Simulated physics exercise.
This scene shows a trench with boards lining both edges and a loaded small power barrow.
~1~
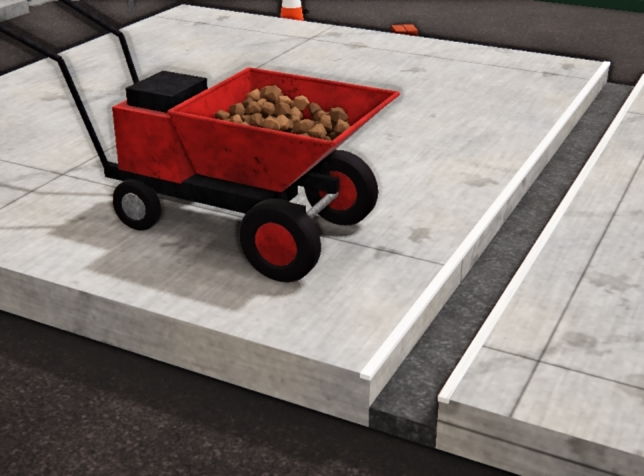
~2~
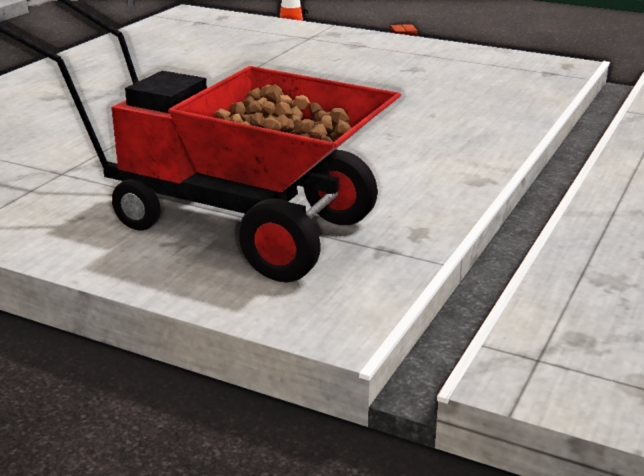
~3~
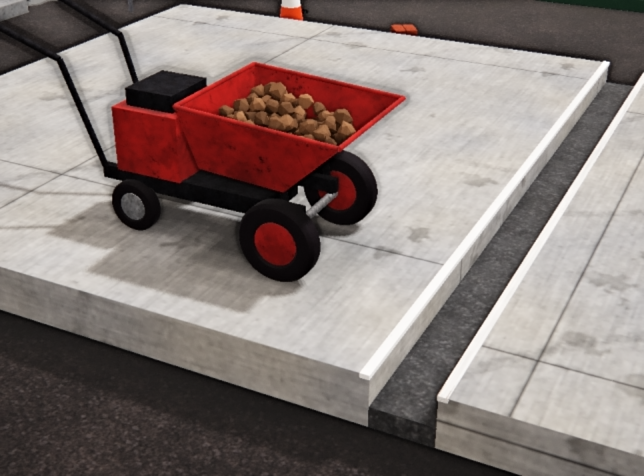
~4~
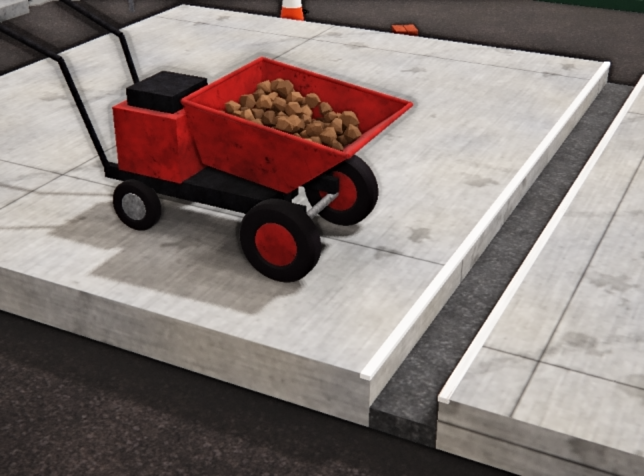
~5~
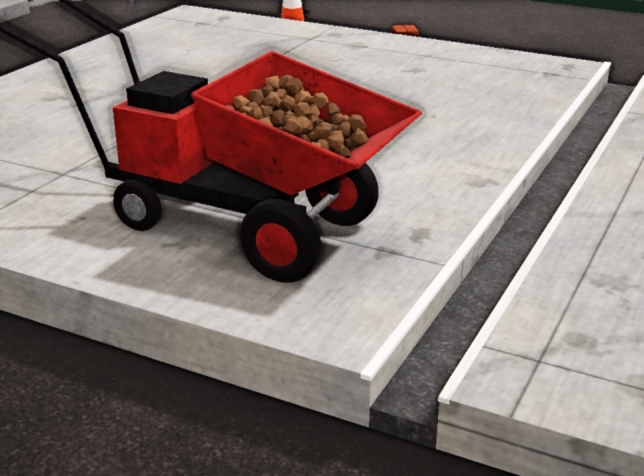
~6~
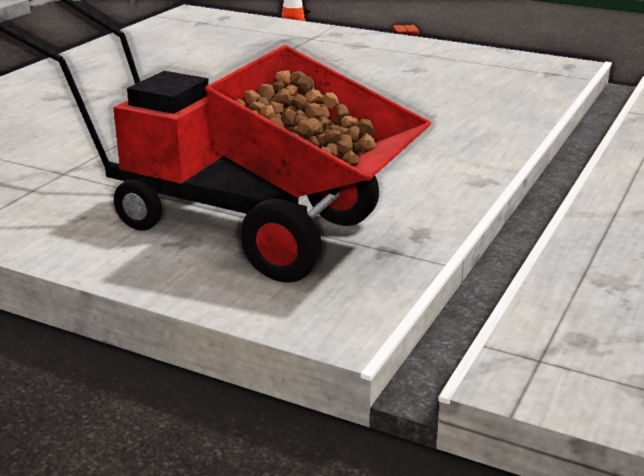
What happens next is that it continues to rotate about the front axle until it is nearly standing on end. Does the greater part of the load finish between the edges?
Yes.
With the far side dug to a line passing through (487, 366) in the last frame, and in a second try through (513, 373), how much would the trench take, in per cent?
Lab note: Case 1 near 80 percent, case 2 near 90 percent.
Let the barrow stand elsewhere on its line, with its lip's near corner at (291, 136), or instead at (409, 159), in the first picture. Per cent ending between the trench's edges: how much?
Result: 50 in a hundred, then 0 in a hundred.
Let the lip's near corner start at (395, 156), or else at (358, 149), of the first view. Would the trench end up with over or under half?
The first try ends with the lesser portion between the edges, the second with the greater portion.
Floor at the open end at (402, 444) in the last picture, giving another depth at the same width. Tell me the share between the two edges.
I'd put it at some 80 in a hundred.
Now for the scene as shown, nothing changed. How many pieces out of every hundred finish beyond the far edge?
About 5 per cent.
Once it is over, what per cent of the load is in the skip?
All told, it is near 10 percent.
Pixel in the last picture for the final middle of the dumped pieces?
Near (472, 298).
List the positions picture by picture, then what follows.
In the first picture, lip of the skip at (333, 144), level; top of the load at (271, 125), clay clods; first edge of the trench at (392, 339); far edge at (467, 360), the trench under half as wide as the skip, and about half as deep as wide.
In the second picture, lip of the skip at (334, 146), level; top of the load at (260, 122).
In the third picture, lip of the skip at (339, 149), tipped barely; top of the load at (263, 120).
In the fourth picture, lip of the skip at (348, 156), tipped a little; top of the load at (270, 119).
In the fifth picture, lip of the skip at (357, 166), tipped a little; top of the load at (266, 111).
In the sixth picture, lip of the skip at (368, 178), tipped clearly; top of the load at (276, 108); first edge of the trench at (393, 340); far edge at (468, 360).
Soon after the last picture, skip tipped steeply; all in the skip.
A little later, skip tipped right over; most in the skip; a stray few short of the trench; a small part in or heaped over the trench; a stray few falling.
Later still, skip tipped right over; about a quarter in the skip; a small part short of the trench; about two thirds in or heaped over the trench; a small part beyond it.
At rest, skip tipped right over; a small part in the skip; a small part short of the trench; most in or heaped over the trench; a small part beyond it.
